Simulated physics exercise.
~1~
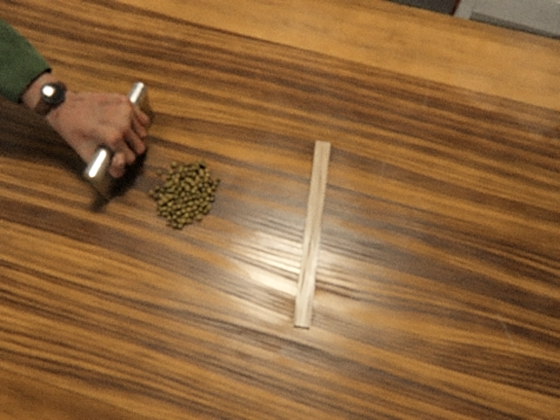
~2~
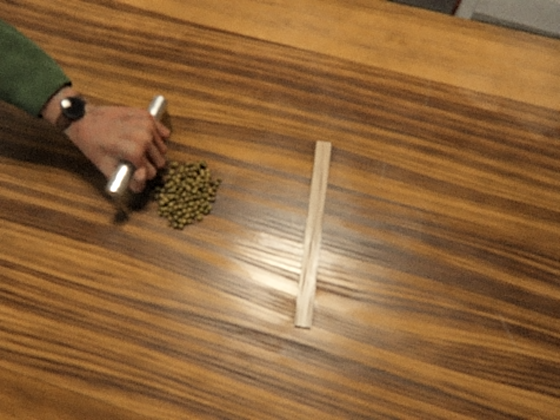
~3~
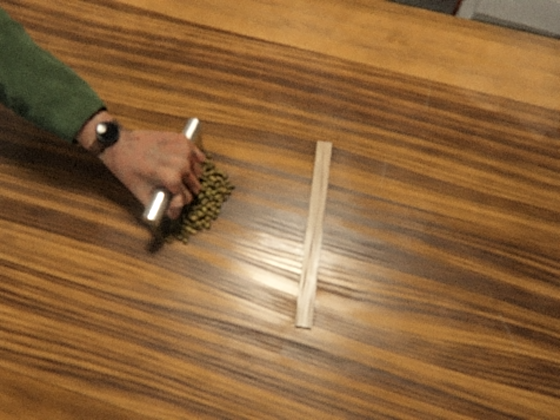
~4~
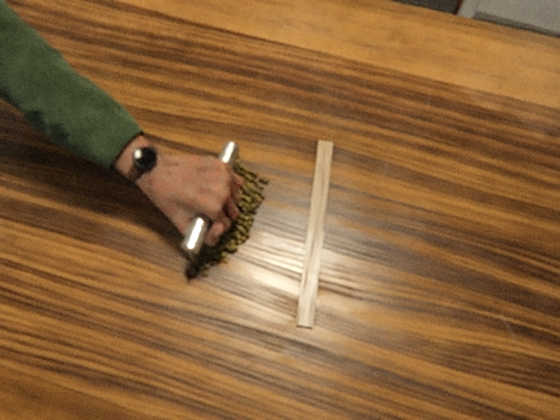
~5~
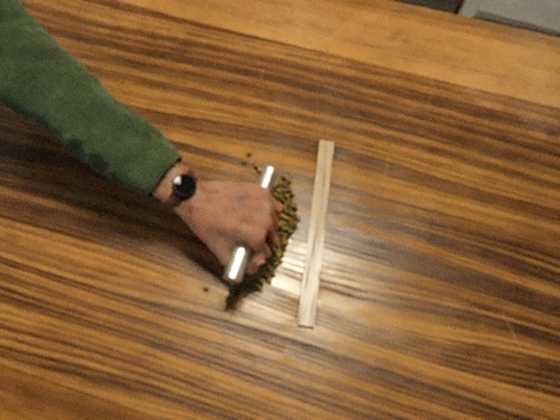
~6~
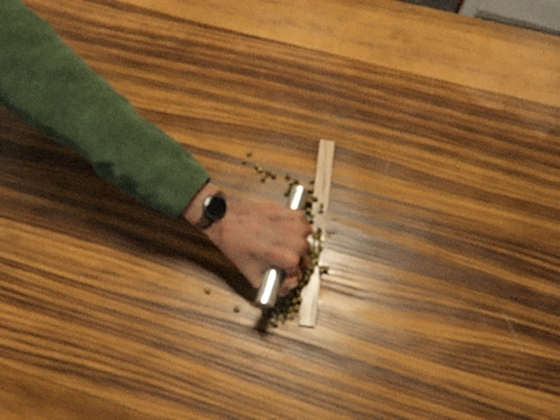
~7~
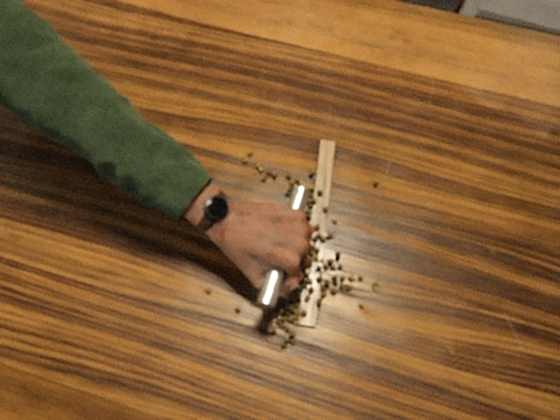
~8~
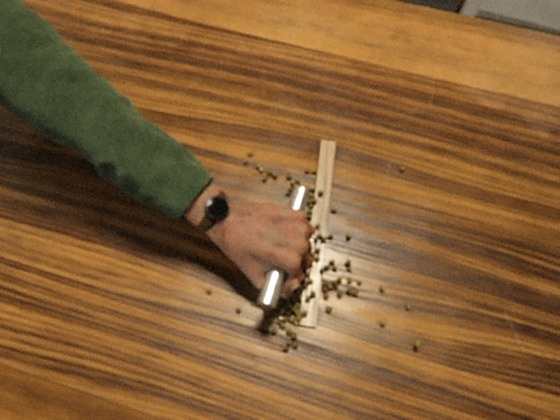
We see a hand in a green sleeve push a pile of small greenish pieces with a metal bar across a striped wooden table toward a pale strip, where some spill over and scatter beyond it as the hand stops beside the strip.
